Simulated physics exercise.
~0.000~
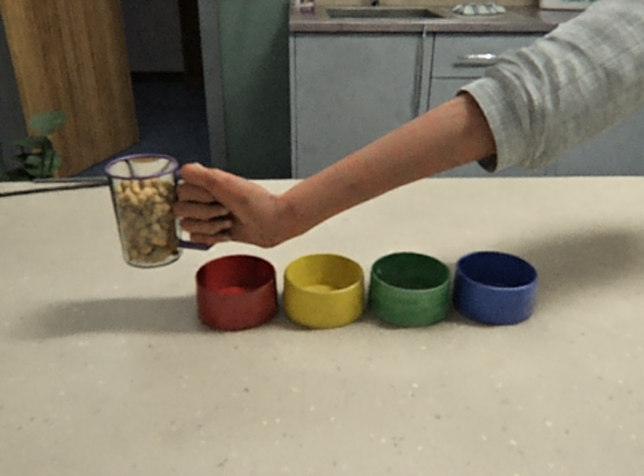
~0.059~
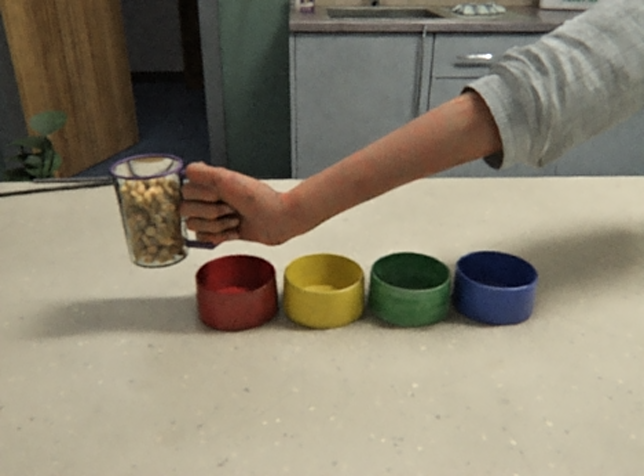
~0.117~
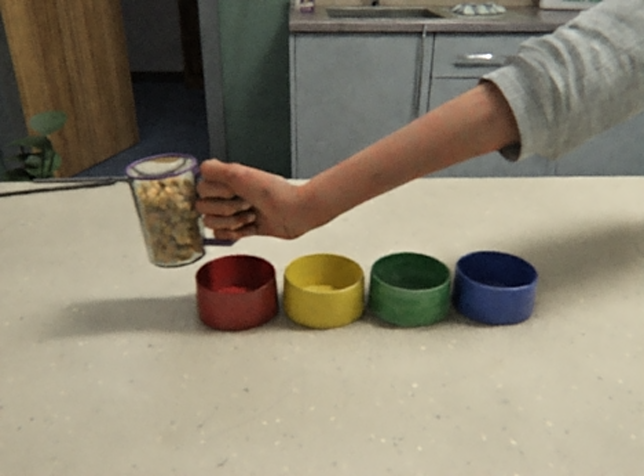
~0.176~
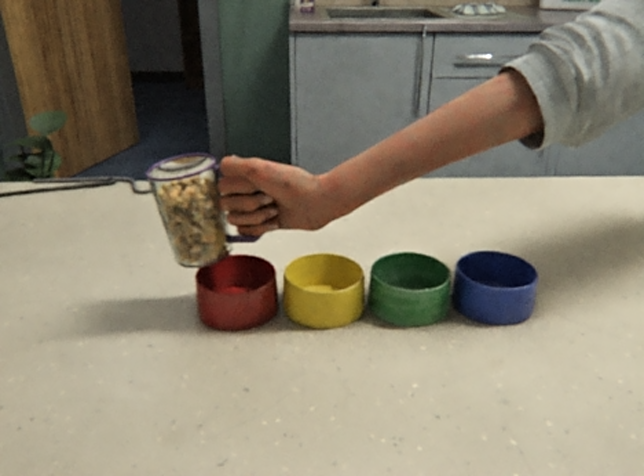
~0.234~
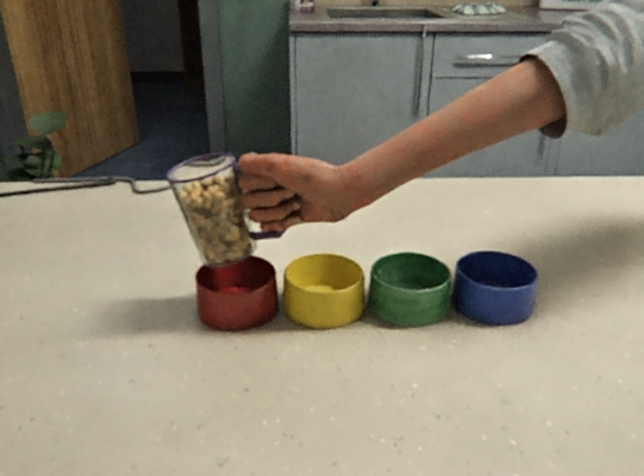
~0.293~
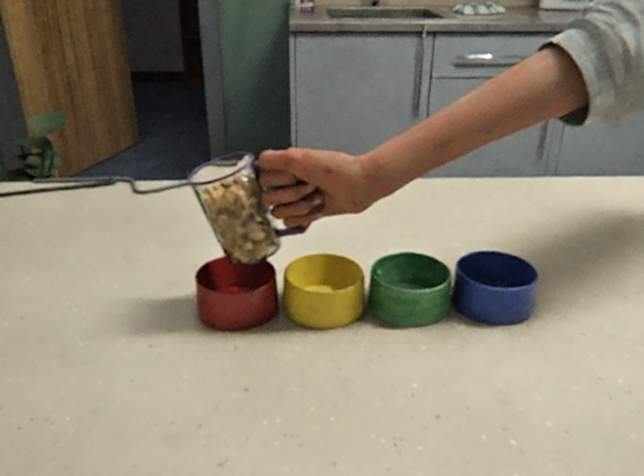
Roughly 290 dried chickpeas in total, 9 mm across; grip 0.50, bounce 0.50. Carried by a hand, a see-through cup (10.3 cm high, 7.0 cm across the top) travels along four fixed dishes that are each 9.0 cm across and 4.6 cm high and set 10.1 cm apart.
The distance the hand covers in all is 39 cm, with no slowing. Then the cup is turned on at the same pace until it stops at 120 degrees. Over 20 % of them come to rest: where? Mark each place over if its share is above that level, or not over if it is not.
Red: Not over, blue: Not over, green: Over, yellow: Not over, counter: Over.
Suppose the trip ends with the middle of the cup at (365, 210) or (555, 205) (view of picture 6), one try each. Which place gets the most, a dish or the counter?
The biggest share goes to yellow first, then to blue.
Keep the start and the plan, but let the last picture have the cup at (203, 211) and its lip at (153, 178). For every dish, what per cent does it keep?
In the end red holds 0, blue holds 10, green holds 60, yellow holds 0.
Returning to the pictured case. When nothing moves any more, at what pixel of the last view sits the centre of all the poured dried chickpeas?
Somewhere near (425, 295) in the last picture.
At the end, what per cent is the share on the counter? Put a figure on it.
Roughly 30 in a hundred.
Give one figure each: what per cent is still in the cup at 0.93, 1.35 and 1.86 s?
First 100, then 95, then 25 per cent.
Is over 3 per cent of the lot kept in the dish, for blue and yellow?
As for blue, correct, and as for yellow, not so.
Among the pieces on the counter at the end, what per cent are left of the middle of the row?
Roughly 0 per cent of them.
After 0.93 s, tilt 66 degrees; cup holds 100 %.
After 1.35 s, tilt 98 degrees; cup holds 95 %, green 5 %.
Then, at 1.86 s, tilt 120 degrees; cup holds 25 %, blue 5 %, green 50 %.
In the end, at 2.7 s, red 0 %, blue 5 %, green 60 %, yellow 0 %, counter 30 %.
